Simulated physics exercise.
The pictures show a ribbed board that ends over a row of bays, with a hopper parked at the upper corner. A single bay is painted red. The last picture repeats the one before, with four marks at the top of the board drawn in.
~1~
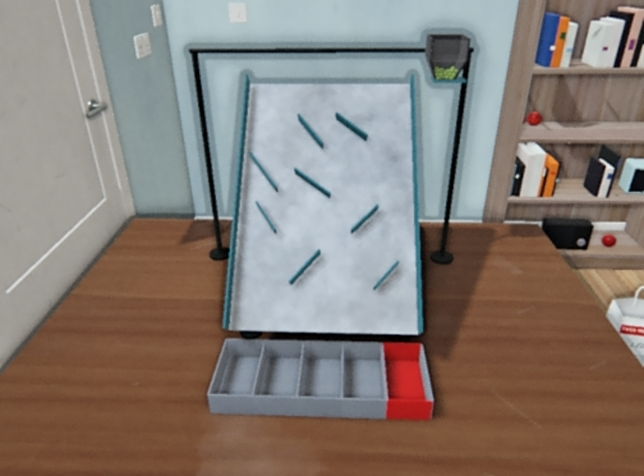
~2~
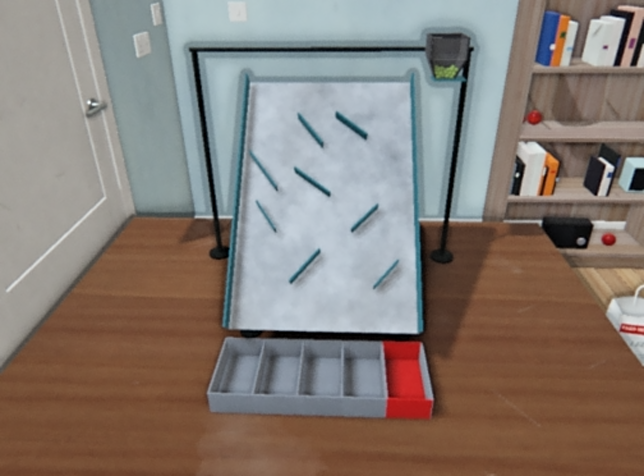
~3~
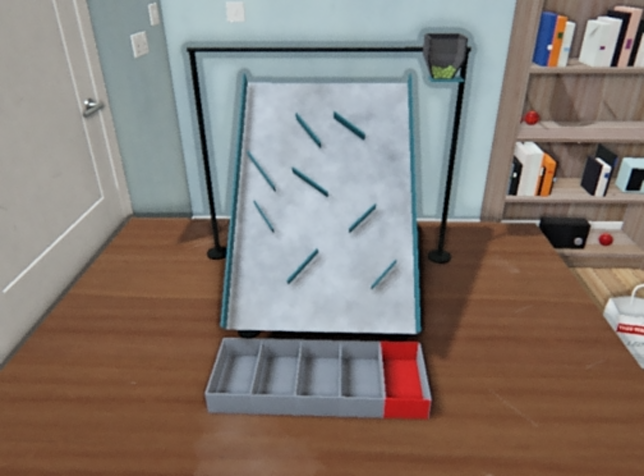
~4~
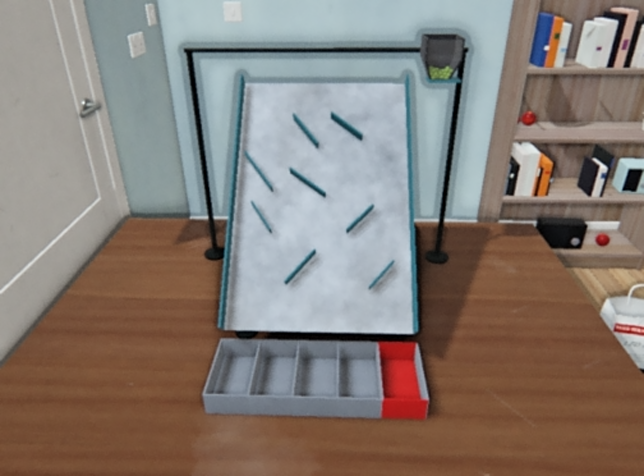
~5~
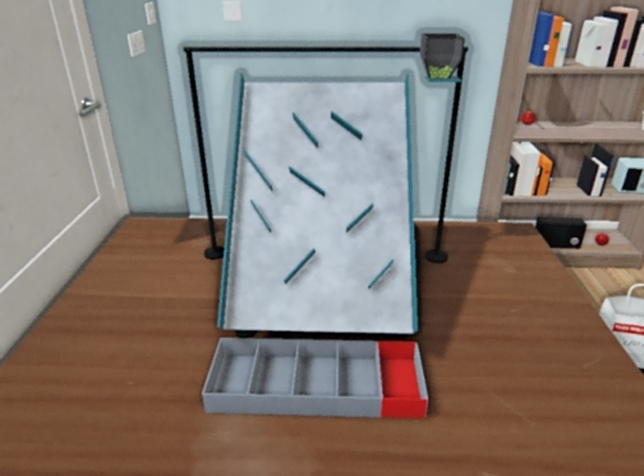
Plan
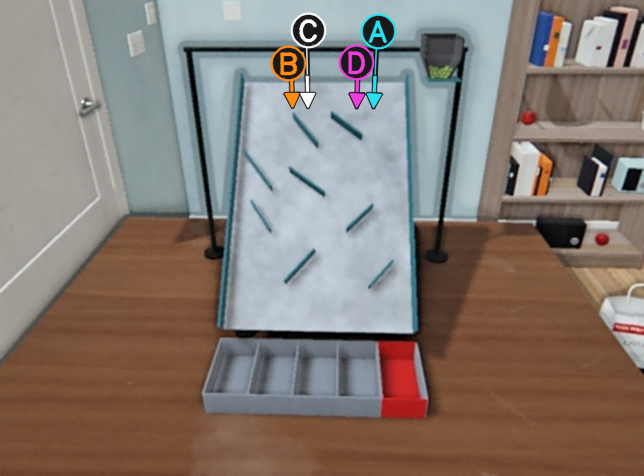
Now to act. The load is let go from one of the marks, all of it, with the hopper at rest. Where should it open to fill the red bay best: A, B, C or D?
The best mark is D.
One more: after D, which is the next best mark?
Mark A.
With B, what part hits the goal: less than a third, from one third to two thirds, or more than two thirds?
Less than a third.
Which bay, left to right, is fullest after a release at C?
The third from the left.
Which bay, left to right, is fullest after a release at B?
The first from the left.
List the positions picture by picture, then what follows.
Hopper (444, 71), dried peas, door shut, in the first frame.
Ribs (298, 113) to (322, 142), (336, 111) to (367, 134), (250, 150) to (276, 186), in the second frame.
Ribs (292, 167) to (328, 192), (254, 200) to (272, 229), (349, 229) to (376, 204), in the third frame.
Ribs (284, 282) to (315, 249), (370, 287) to (394, 260), in the fourth frame.
Red bay (404, 407), number 5 of 5 from the left, in the fifth frame.
On the marked copy, mark A meets the board at (373, 102); mark B meets the board at (292, 102); mark C meets the board at (307, 102); mark D meets the board at (356, 102).
If A is chosen, roughly two thirds in the red bay, roughly a third in other bays.
If B is chosen, not one piece in the red bay, almost all in other bays, about a tenth outside the box.
If C is chosen, not one piece in the red bay, almost all in other bays, just a few outside the box.
If D is chosen, the larger part in the red bay, about a tenth in other bays, just a few outside the box.
